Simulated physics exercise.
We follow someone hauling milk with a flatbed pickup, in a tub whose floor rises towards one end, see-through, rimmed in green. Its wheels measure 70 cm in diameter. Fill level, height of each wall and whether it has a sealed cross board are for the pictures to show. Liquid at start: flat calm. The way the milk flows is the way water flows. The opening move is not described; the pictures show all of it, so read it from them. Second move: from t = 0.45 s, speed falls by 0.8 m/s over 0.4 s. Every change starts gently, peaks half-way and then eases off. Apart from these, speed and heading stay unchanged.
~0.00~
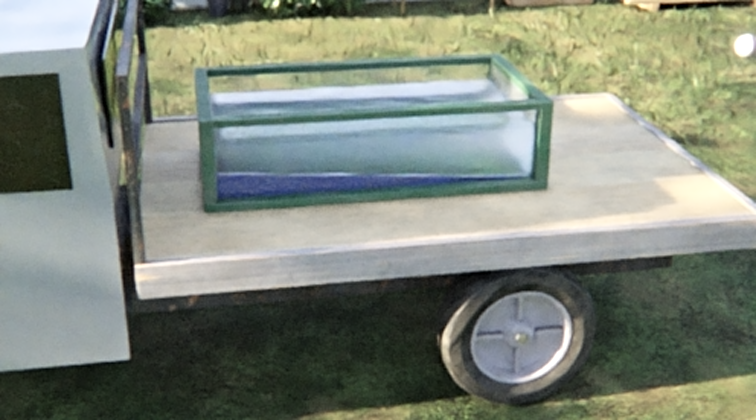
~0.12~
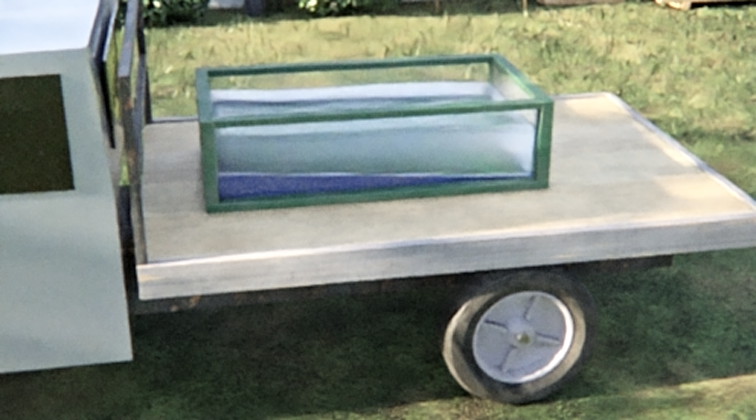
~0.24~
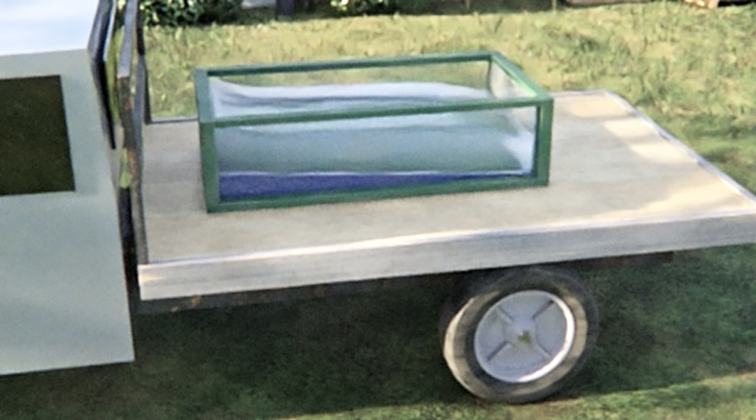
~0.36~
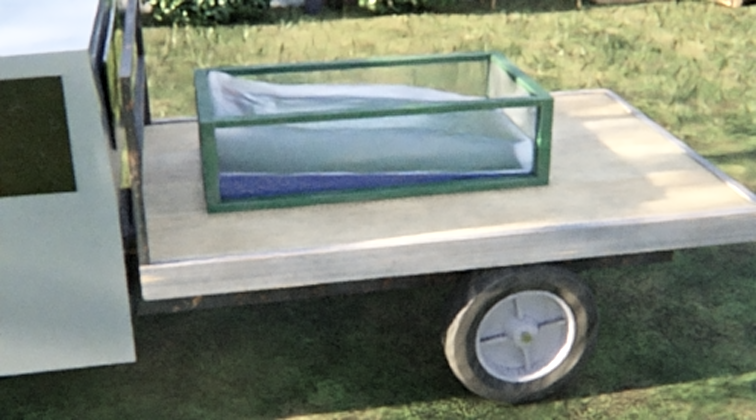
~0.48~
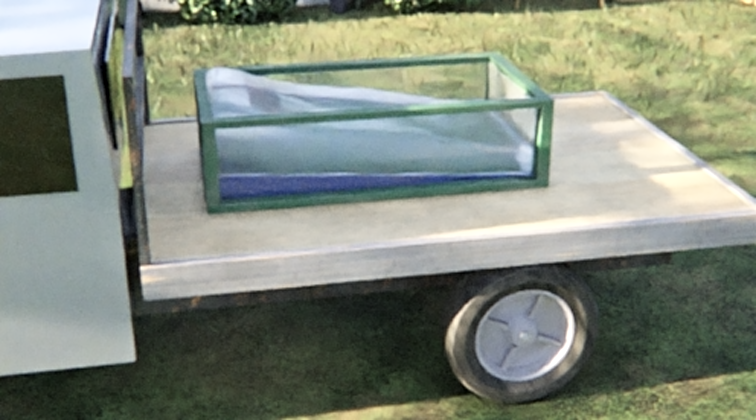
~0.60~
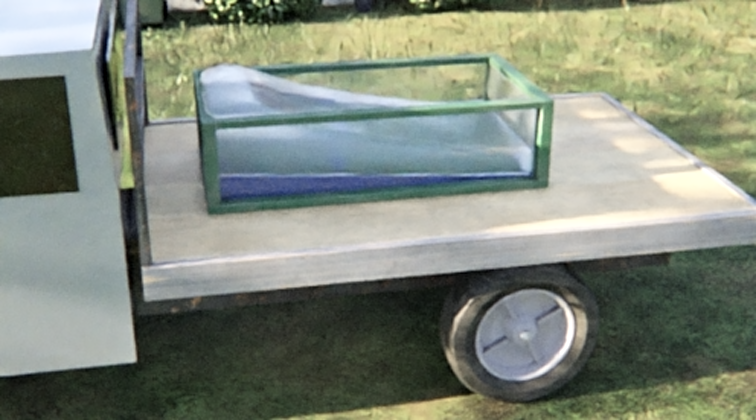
The video shows a flatbed pickup rolling left past grass, carrying a see-through, green-rimmed tub of pale liquid. The surface starts level, then tilts steadily, climbing at the left end near the cab and sinking at the right.
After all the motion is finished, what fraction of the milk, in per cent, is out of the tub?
Roughly 10 per cent of the milk is out of the tub.
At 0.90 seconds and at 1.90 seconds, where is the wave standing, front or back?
It leans to the forward end, then to the rear end.
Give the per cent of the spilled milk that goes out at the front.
Roughly 70 percent.
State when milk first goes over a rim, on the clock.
It happens at some 0.9 s.
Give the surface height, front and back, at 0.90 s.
At the front 48 cm, at the back 8 cm.
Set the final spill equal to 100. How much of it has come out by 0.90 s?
I'd say some 20 percent by then.
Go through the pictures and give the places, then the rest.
In the first picture, the surface is at (234, 132) by the front wall; at (510, 119) by the back wall; it shows no tilt against the walls; the front is on the left, levels are read along the near wall; a wheel hub at (524, 343).
In the second picture, the surface is at (235, 129) by the front wall; at (511, 120) by the back wall; it shows no tilt against the walls.
In the third picture, the surface is at (511, 127) by the back wall; it climbs 6° towards the front.
In the fourth picture, the surface is at (234, 107) by the front wall; at (510, 135) by the back wall; it climbs 10° towards the front.
In the fifth picture, the surface is at (234, 96) by the front wall; at (510, 141) by the back wall; it climbs 13° towards the front.
In the sixth picture, the surface is at (234, 94) by the front wall; at (509, 144) by the back wall; it climbs 15° towards the front; a wheel hub at (529, 340).
Then, 0.90 s in, the surface is 49 cm up at the front and 9 cm at the back; 2 per cent is out, over the front.
Then, 1.40 s in, the surface is 30 cm up at the front and 15 cm at the back; 8 per cent is out, over the front, a little elsewhere.
Then, 1.90 s in, the surface is 19 cm up at the front and 46 cm at the back; 8 per cent is out, over the front, a little elsewhere.
Then, 3.84 s in, 10 per cent is out, over the front, a little elsewhere, 22 of 223 litres.
